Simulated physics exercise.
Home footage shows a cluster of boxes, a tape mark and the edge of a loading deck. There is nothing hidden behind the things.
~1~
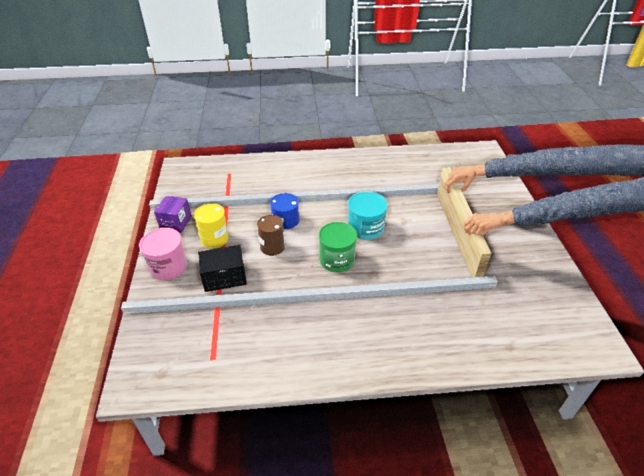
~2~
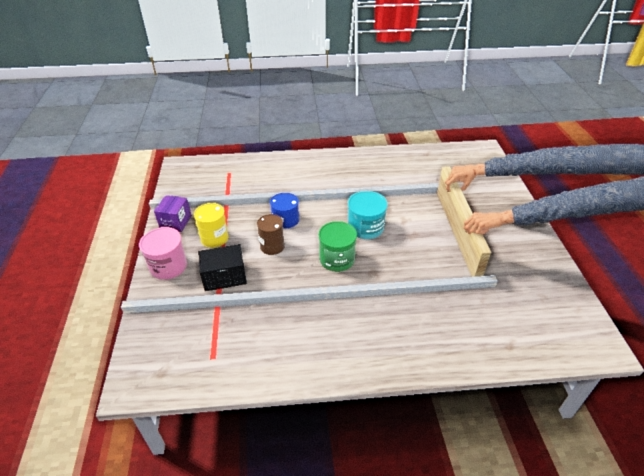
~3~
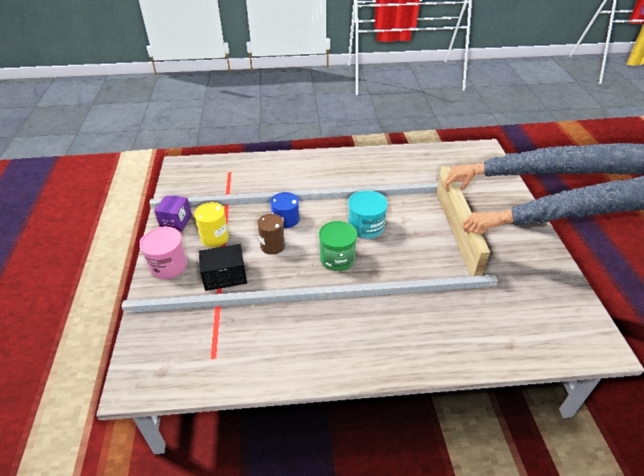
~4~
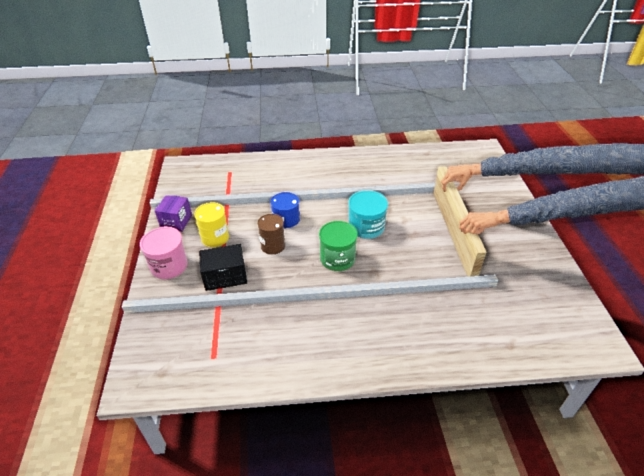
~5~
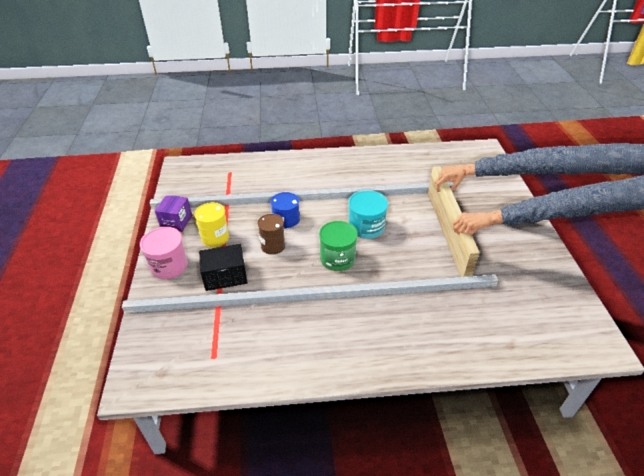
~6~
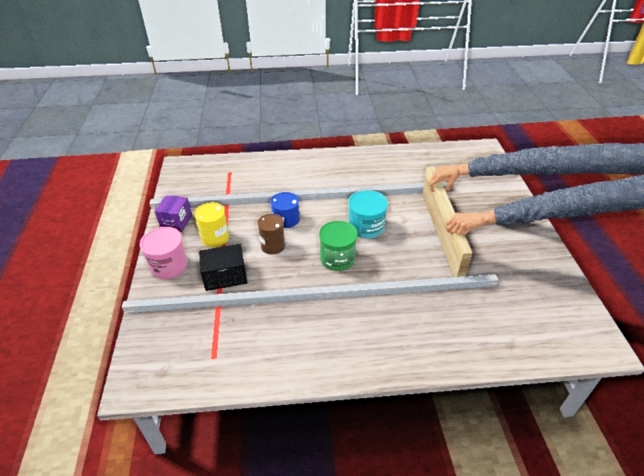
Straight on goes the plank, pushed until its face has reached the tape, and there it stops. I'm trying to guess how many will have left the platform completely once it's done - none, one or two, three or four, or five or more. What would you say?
I would say none leave it.
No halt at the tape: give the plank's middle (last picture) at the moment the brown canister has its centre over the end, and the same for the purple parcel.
The middle is at (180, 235) when it's the brown canister, and at (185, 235) when it's the purple parcel.
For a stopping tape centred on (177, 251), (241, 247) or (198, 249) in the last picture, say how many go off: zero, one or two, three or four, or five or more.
Taking the places in the order asked: 5 or more, then zero, then one or two.
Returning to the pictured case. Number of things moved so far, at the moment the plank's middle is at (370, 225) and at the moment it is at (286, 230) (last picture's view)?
Counting first: 1, next 4.
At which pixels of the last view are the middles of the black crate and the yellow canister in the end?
Final positions - black crate around (163, 276), yellow canister around (167, 226).
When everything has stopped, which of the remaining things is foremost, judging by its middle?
That is the pink pail.
Soon after, none off yet; purple parcel at rest near (174, 213); pink pail at rest near (165, 253); yellow canister at rest near (212, 225).
Then, none off yet; purple parcel at rest near (174, 213); pink pail at rest near (165, 253); yellow canister moving near (211, 224).
At rest, the number that fall off is zero.
